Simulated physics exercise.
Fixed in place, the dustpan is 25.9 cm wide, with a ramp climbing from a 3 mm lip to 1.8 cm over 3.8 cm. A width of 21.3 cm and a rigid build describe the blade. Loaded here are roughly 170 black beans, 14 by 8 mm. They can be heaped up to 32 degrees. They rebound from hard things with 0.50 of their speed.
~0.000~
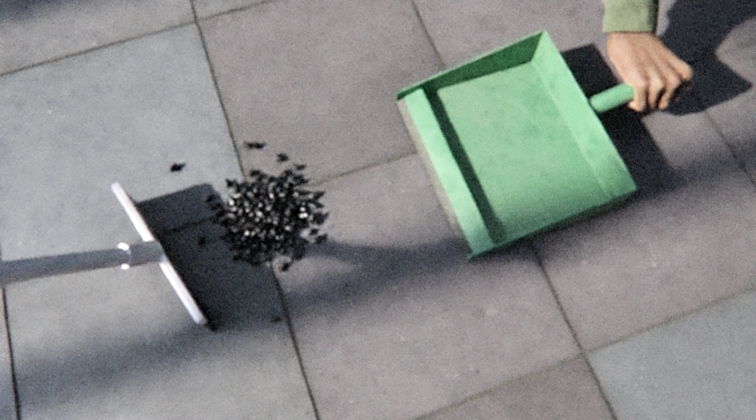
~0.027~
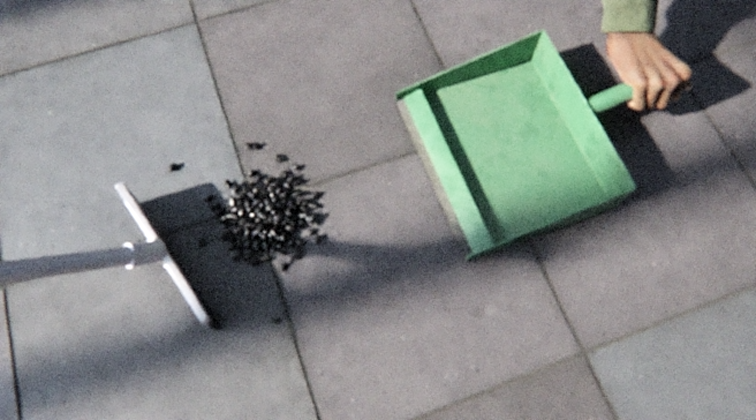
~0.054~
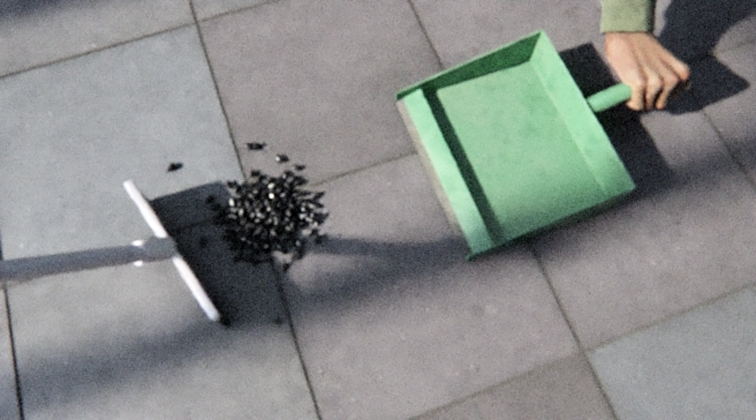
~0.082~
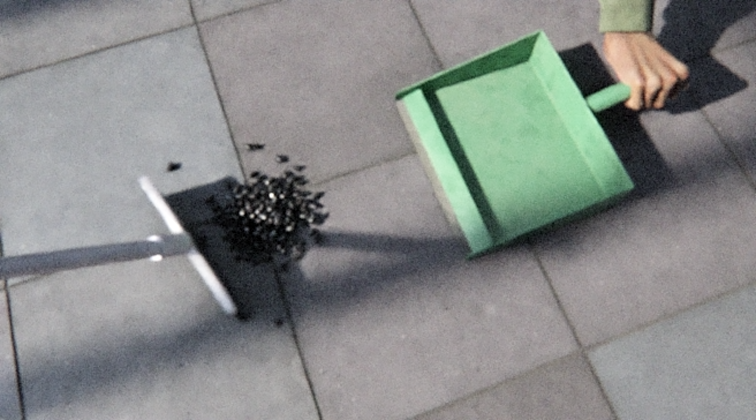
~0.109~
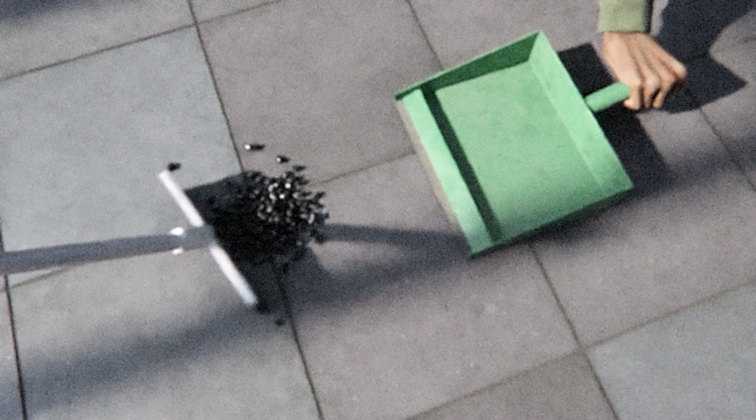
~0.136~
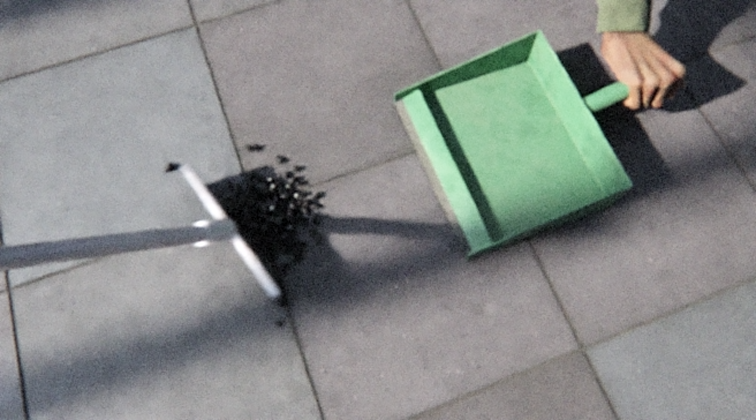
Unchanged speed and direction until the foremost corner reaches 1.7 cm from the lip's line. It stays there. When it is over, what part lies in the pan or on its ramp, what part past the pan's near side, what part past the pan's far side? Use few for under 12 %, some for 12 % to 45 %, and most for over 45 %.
Pan: Some, near side: Few, far side: Some.
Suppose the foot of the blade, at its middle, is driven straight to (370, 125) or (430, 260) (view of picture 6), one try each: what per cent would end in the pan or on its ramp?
First try around 20 %, second try around 5 %.
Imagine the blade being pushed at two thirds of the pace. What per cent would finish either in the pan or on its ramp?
About 5 %.
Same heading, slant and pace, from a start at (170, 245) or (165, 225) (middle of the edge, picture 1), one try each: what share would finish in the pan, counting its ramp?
I'd put it near 25 per cent for the first and near 25 per cent for the second.
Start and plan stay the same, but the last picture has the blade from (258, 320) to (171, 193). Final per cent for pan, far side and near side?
Pan 0 % / far 0 % / near 0 %.
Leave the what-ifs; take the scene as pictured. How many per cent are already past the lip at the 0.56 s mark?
By that time, around 20 percent.
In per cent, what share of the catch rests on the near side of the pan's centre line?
Some 30 per cent.
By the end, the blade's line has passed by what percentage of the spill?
About 5 percent.
Then, at 0.26 s, middle of the blade 15 cm from the lip; 0 % over the lip, far side 5 %, near side 0 %.
After 0.34 s, middle of the blade 7 cm from the lip; 0 % over the lip, far side 15 %, near side 0 %.
Then, at 0.56 s, middle of the blade 5 cm from the lip; 20 % over the lip, far side 20 %, near side 0 %.
By 2.0 s all is still; pan 20 %, near side 0 %, far side 20 %, in front of the lip or behind the blade 60 %.
